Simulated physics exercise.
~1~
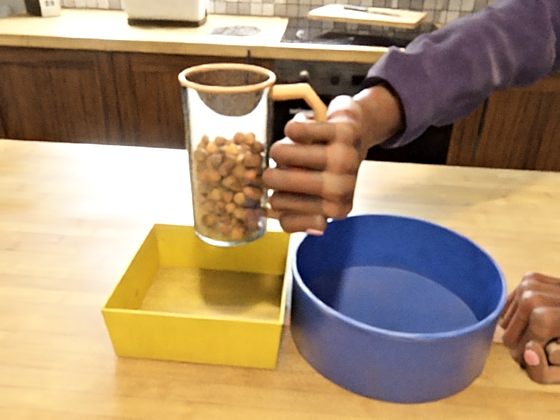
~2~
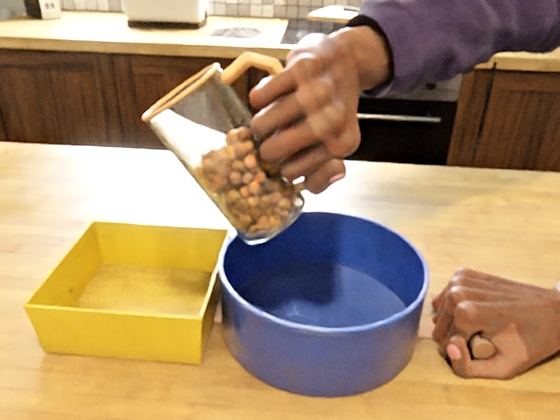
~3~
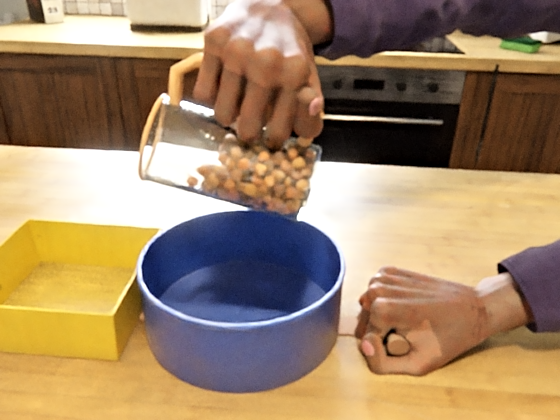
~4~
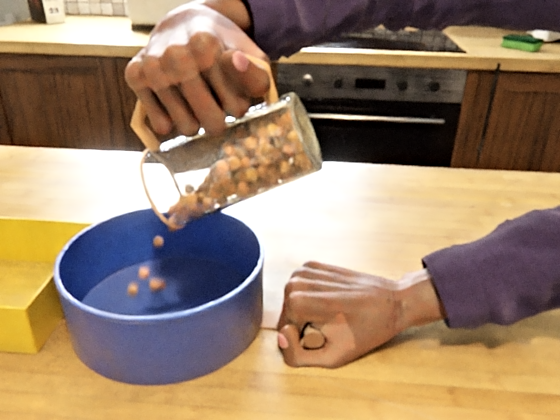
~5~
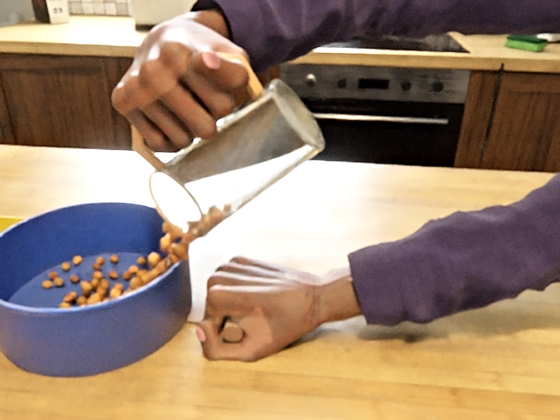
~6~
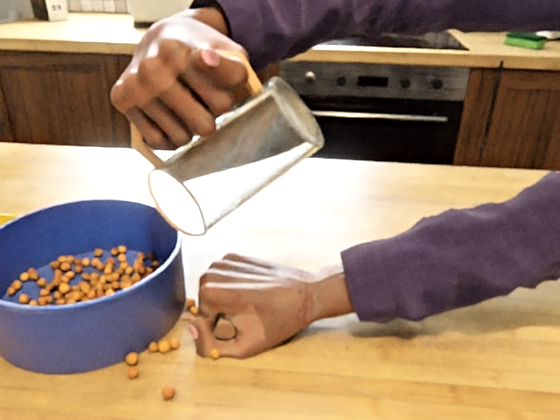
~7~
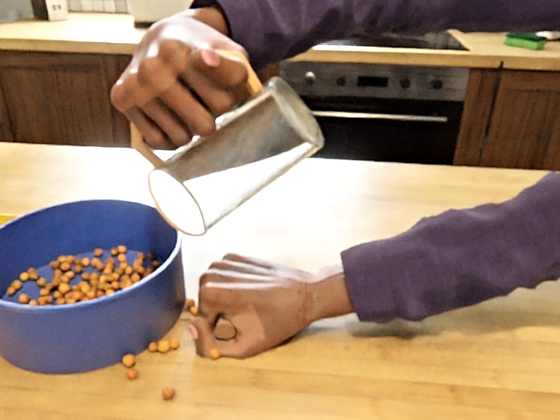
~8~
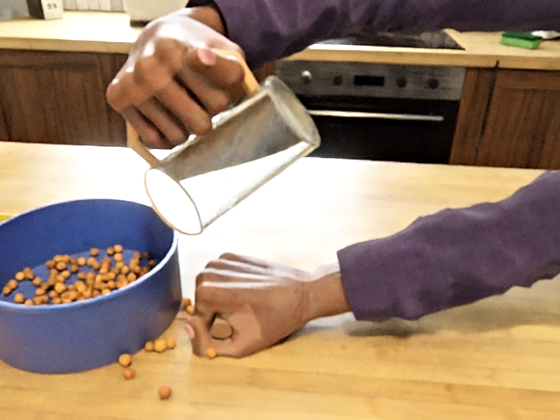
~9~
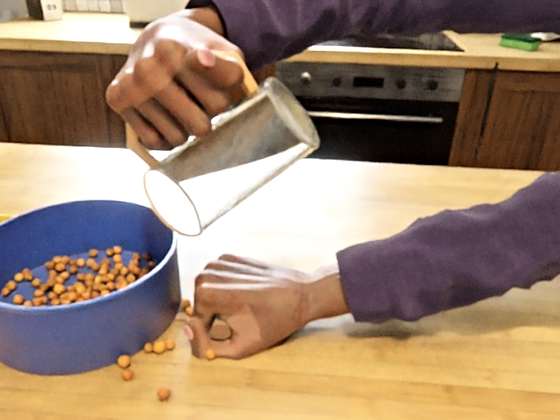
On a pale wooden counter in a kitchen, a hand in a purple sleeve holds a clear cup of roasted chickpeas above a yellow tin and a blue pot. The two dishes slide to the left while the other hand, closed in a fist, follows beside the pot. The cup tips over further and further until chickpeas begin dropping into the blue pot. The rest pour out near its right rim as the yellow tin leaves view. Finally the pot and the emptied, tilted cup stay still, with most chickpeas in the pot and a few on the counter by the fist.
